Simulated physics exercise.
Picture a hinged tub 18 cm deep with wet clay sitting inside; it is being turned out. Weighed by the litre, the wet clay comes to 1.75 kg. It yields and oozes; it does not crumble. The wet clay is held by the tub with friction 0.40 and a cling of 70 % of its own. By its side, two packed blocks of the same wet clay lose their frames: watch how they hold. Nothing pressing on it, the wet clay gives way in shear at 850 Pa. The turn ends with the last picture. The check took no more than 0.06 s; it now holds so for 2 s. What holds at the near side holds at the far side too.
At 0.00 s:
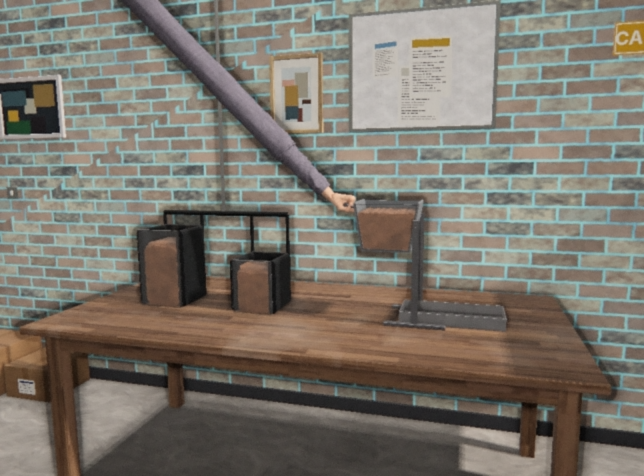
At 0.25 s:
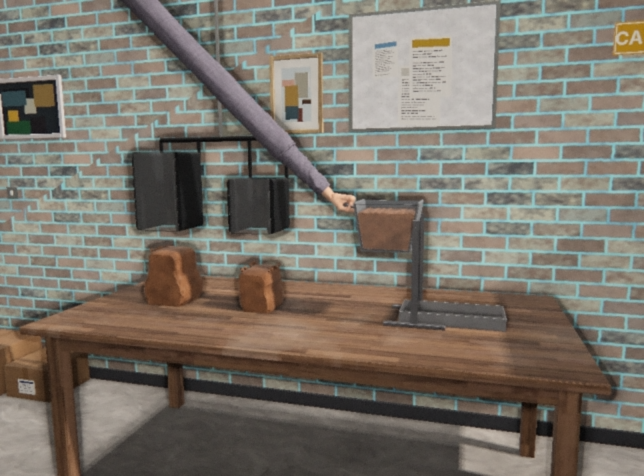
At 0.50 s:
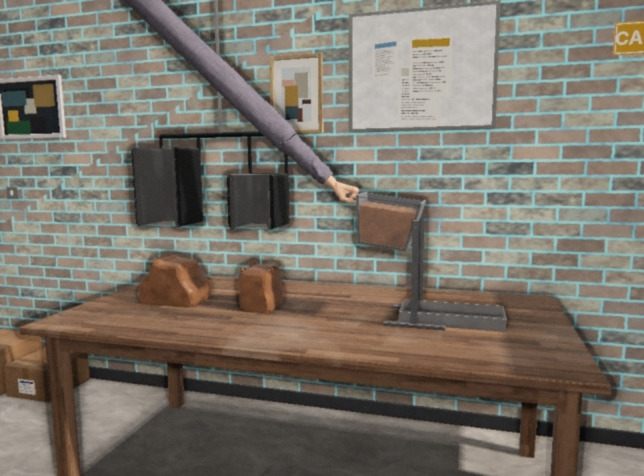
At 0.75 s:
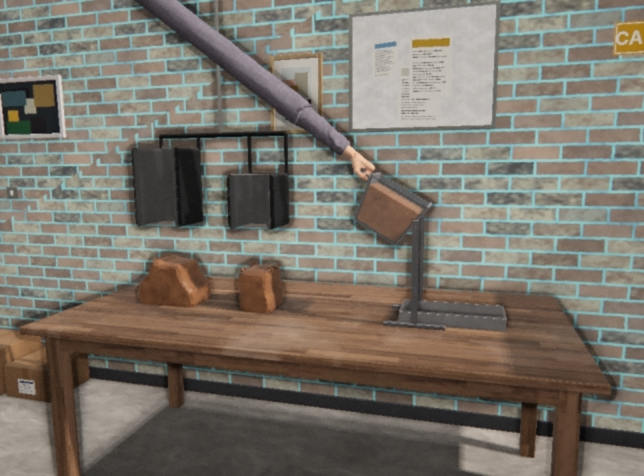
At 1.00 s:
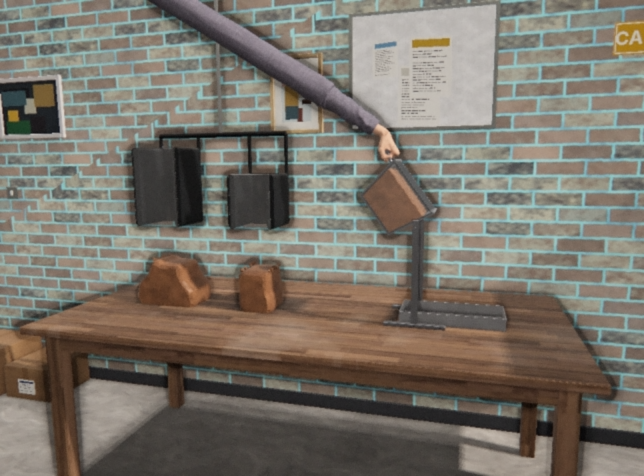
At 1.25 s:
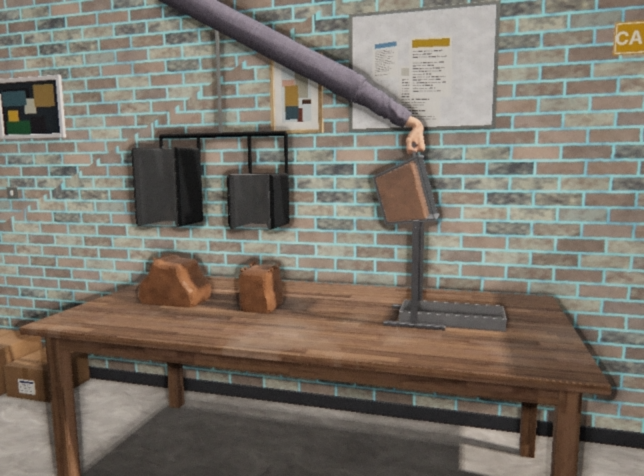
The clip opens on a hand gripping a clay-filled tub on a stand, with two clay blocks in dark casings on a wooden table to the left. The casings lift away, and the larger left block slumps lower. Then the hand swings the tub upward and rightward, tilting it steeply.
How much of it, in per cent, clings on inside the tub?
I would say close to 100 percent.
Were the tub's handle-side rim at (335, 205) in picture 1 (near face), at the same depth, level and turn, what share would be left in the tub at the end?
I'd guess around 100 per cent remains.
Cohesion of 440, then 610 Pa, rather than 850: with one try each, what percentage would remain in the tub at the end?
Try one gives 75 per cent, try two gives 100 per cent.
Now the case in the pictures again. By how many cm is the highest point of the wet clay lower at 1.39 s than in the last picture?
About 0 cm.
After 1.39 s, the tub is at 74 degrees and holds 100 %.
After 1.56 s, the tub is at 74 degrees and holds 100 %.
After 1.73 s, the tub is at 74 degrees and holds 100 %.
After 1.90 s, the tub is at 74 degrees and holds 100 %.
After 3.25 s, at the end, the tub is at 74 degrees and holds 100 %.
